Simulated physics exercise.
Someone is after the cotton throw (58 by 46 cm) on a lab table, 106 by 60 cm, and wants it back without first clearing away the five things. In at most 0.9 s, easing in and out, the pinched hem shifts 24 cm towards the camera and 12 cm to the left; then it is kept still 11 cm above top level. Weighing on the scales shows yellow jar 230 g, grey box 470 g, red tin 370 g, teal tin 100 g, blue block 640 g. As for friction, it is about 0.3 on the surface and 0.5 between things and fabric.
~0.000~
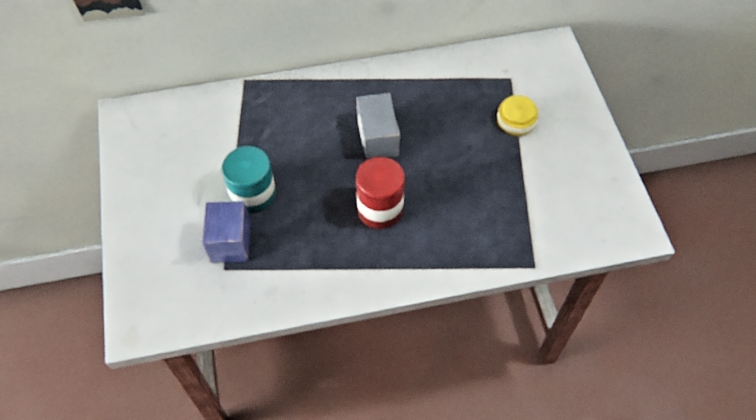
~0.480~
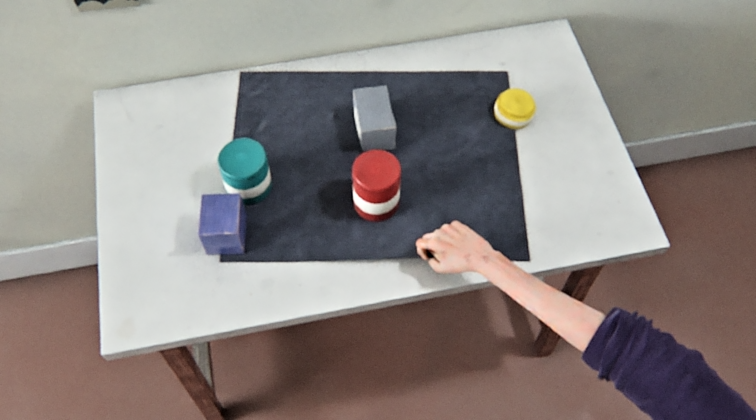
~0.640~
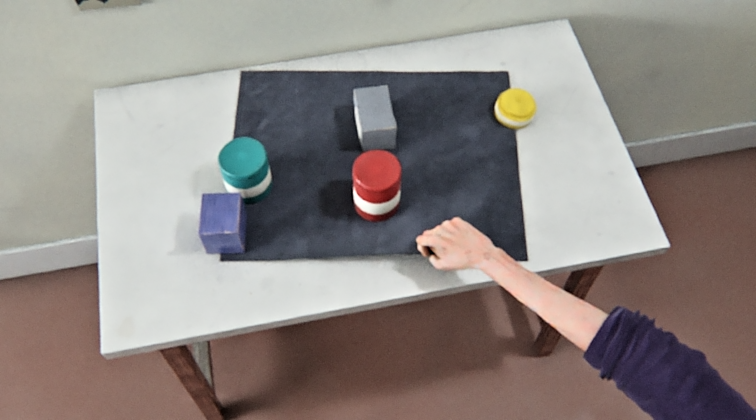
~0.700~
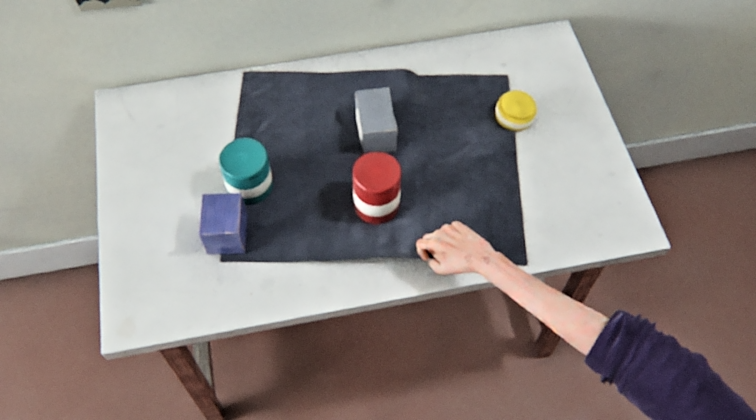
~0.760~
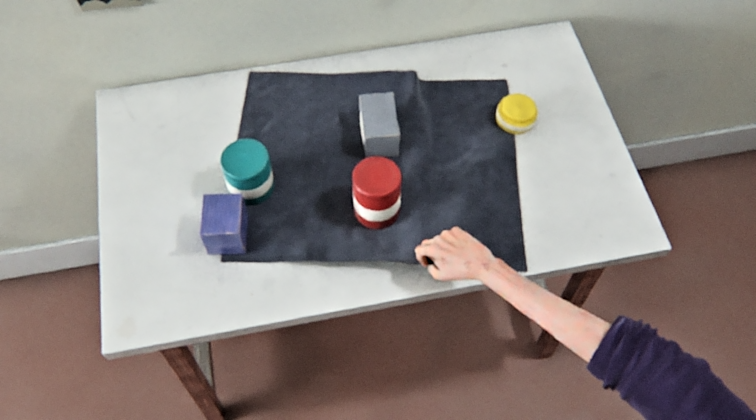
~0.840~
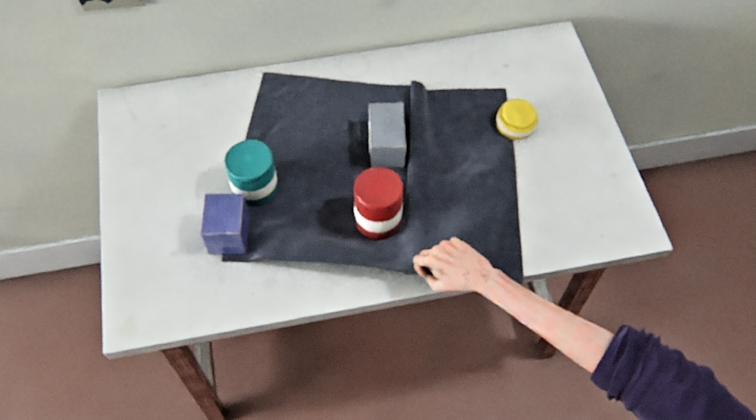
A hand in a dark blue sleeve pinches the near edge of a dark cloth on a white table, seen from above at an angle. A grey box, red tin and yellow jar sit behind a teal tin and purplish-blue block at left. After the view shifts slightly, the hand draws the hem slightly nearer and left; the cloth wrinkles and the box and tins shift nearer.
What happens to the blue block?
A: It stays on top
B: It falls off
A, it stays on top.
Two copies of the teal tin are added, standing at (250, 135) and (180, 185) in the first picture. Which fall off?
Still on top, then still on top.
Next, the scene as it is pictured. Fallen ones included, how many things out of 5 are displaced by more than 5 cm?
All told, 5.
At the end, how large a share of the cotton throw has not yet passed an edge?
Near 25 in a hundred.
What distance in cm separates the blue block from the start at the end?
Roughly blue block 10 cm.
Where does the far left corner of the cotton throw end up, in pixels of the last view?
At about (469, 229).
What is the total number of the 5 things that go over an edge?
Count recorded: 2.
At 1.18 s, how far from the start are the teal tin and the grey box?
Estimate: Teal tin near 10 cm, grey box near 20 cm.
After 1.0 s, 95 % of the cotton throw is still over the top; grey box 12 cm off its start, red tin 10 cm off its start, yellow jar 8 cm off its start.
After 1.2 s, 80 % of the cotton throw is still over the top; blue block 4 cm off its start, grey box 22 cm off its start, red tin 16 cm off its start.
After 1.3 s, 70 % of the cotton throw is still over the top; blue block 7 cm off its start at (247, 239), grey box 30 cm off its start at (434, 235), red tin lifted 12 cm.
After 1.5 s, 55 % of the cotton throw is still over the top; blue block 9 cm off its start, grey box 35 cm off its start, red tin 28 cm off its start.
After 3.1 s, 25 % of the cotton throw is still over the top; blue block 10 cm off its start at (255, 250), grey box over the edge, red tin over the edge, teal tin 22 cm off its start at (317, 239).
